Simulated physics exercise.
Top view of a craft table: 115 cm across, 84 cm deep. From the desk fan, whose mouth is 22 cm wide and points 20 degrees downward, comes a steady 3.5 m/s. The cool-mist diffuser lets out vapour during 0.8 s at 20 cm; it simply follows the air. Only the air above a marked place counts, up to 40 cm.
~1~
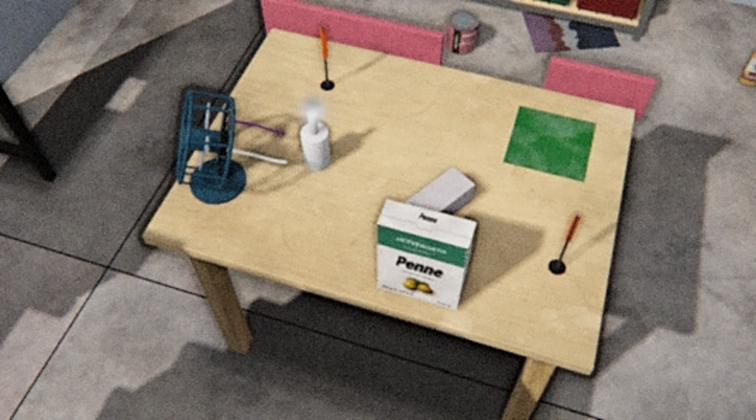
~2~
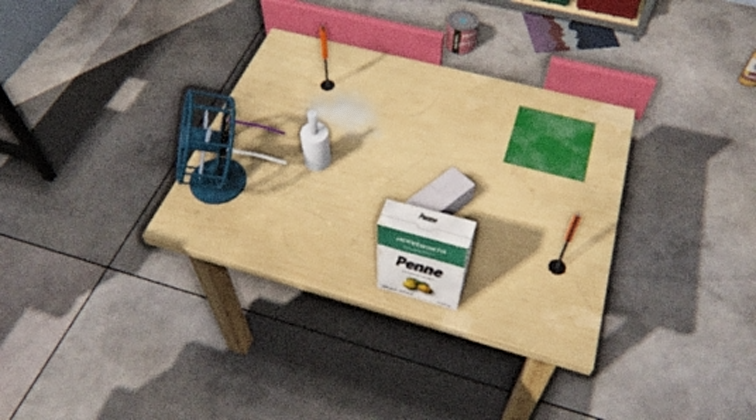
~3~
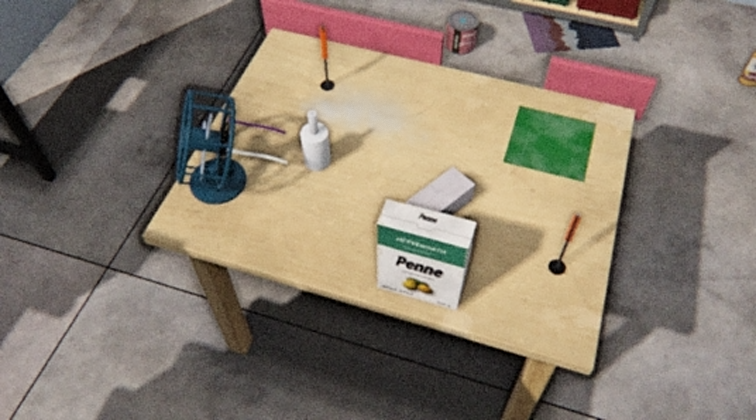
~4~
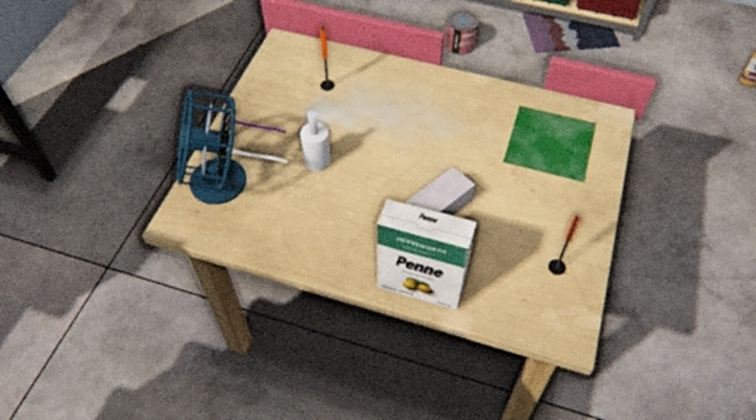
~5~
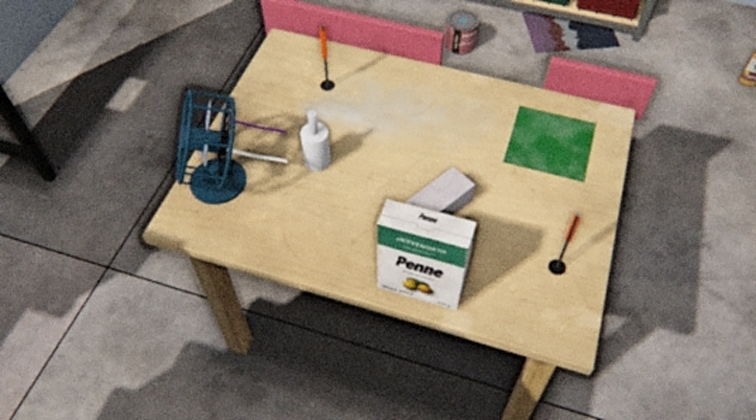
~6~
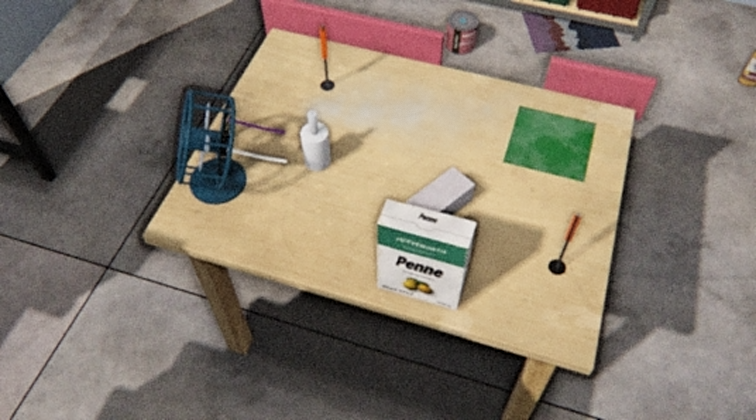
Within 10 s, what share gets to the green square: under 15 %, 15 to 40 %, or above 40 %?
Above 40 %.
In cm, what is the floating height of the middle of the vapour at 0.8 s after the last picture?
Somewhere near 16 cm high.
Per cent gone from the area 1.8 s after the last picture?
My guess is close to 90 %.
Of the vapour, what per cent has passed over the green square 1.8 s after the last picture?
I'd put it close to 70 per cent.
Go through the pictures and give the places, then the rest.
In the first picture, the vapour is thickest near (312, 111), the cool-mist diffuser stands at (313, 122) and the desk fan is at (205, 140).
In the second picture, the vapour is thickest near (344, 111) and reaches out to (372, 123) and the green square is centred on (551, 143).
In the third picture, the vapour is thickest near (360, 112) and reaches out to (409, 125), a ribbon ends at (568, 241) and a ribbon ends at (325, 58).
In the fourth picture, the vapour is thickest near (375, 114) and reaches out to (453, 126), the top of a block is at (441, 193) and the top of a carton is at (427, 223).
In the fifth picture, the vapour is thickest near (387, 113) and reaches out to (490, 120).
In the sixth picture, the vapour is thickest near (409, 112) and reaches out to (532, 116), a ribbon ends at (568, 241) and a ribbon ends at (325, 59).
Then, 0.8 s after the last picture we count, 64 % has passed over the green square, with 62 % still about or yet to come, and the middle of the rest is near (595, 88).
Then, 1.8 s after the last picture we count, 71 % has passed over the green square, with 6 % still about or yet to come.
Then, 3.8 s after the last picture we count, 71 % has passed over the green square, with 0 % still about or yet to come.
Then, 9.8 s after the last picture we count, 71 % has passed over the green square, with 0 % still about or yet to come.
